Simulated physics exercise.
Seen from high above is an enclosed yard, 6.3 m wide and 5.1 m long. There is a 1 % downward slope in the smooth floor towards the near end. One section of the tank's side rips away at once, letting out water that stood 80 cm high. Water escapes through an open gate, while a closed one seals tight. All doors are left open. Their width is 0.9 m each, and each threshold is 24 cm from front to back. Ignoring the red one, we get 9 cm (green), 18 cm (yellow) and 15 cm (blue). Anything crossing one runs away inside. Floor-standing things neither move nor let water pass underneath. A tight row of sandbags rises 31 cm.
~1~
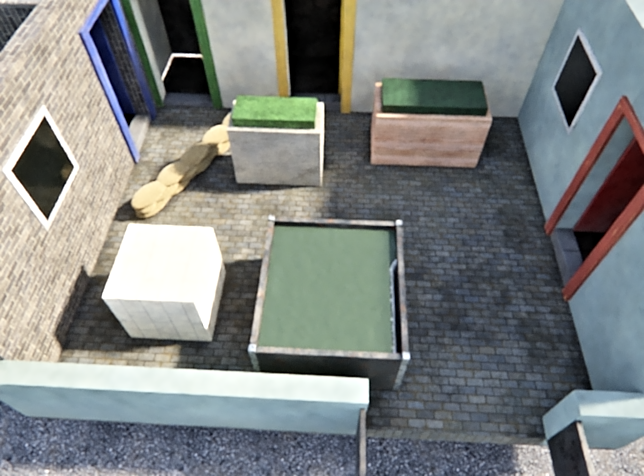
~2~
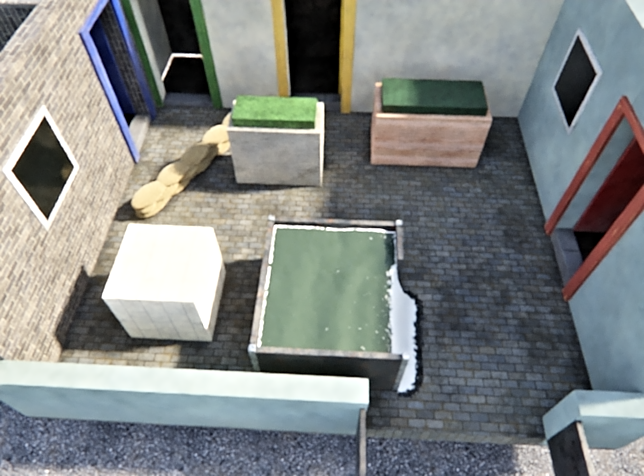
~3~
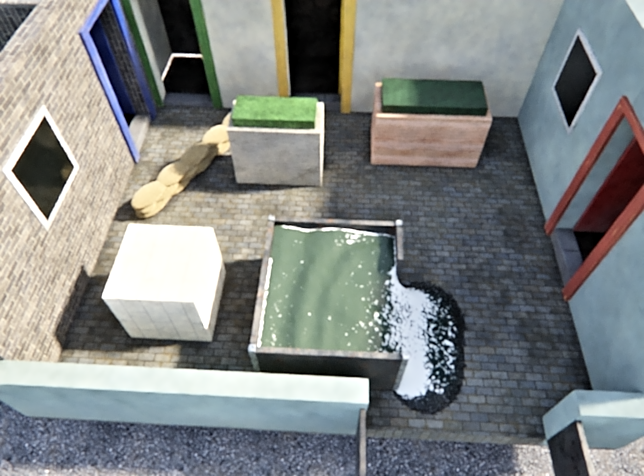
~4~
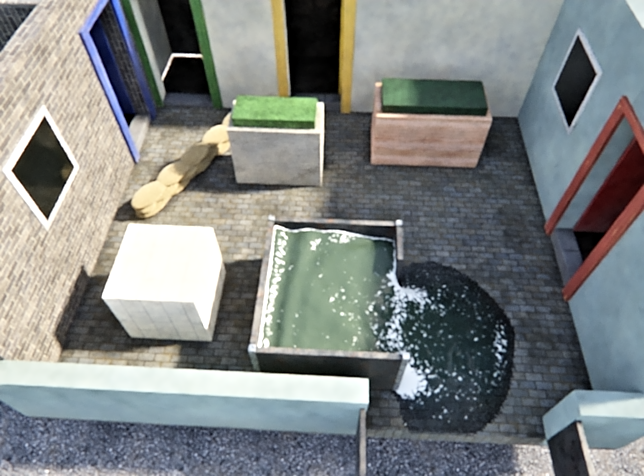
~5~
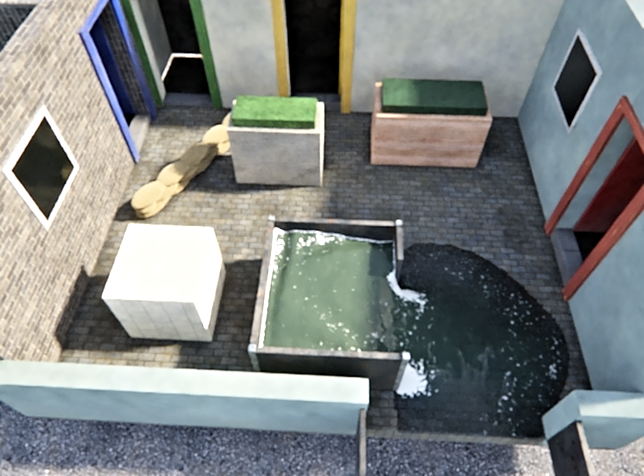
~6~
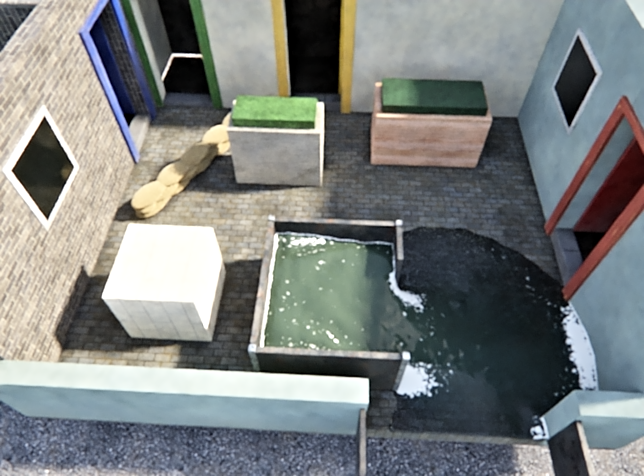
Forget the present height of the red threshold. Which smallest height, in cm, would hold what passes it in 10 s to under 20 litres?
It would have to be roughly 18 cm high.
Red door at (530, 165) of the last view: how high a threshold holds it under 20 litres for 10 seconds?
Roughly 11.0 cm, give or take.
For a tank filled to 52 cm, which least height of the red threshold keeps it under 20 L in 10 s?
Something near 9.5 cm should do.
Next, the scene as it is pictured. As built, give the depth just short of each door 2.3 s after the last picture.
In cm: Red 15, green 0, yellow 0, blue 0.
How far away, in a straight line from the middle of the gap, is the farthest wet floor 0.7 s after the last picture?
Near 3.2 m, more or less.
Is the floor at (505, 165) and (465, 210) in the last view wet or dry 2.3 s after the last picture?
Note: Point one reached; point two reached.
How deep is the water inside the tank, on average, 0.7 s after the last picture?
The average depth is some 39 cm.
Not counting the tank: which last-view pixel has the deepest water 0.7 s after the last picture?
(586, 418).
Then, 0.7 s after the last picture water covers 20 % of the floor, deepest (50 cm) near (586, 418); 23 cm at the red door, 1 litre in over its 19 cm threshold.
Then, 2.3 s after the last picture water covers 35 % of the floor, deepest (28 cm) near (489, 125); 15 cm at the red door, 13 litres in over its 19 cm threshold.
Then, 9.3 s after the last picture water covers 90 % of the floor, deepest (8 cm) near (570, 417); 5 cm at the red door, 13 litres in over its 19 cm threshold.
At the red door as built, the water peaked near 24 cm, 1.1 s after the last picture.
With a threshold of 14.5 cm, 38 litres would have come in within the 10 s; with 19.5 cm, 12 litres. So under 20 litres takes about 18 cm.
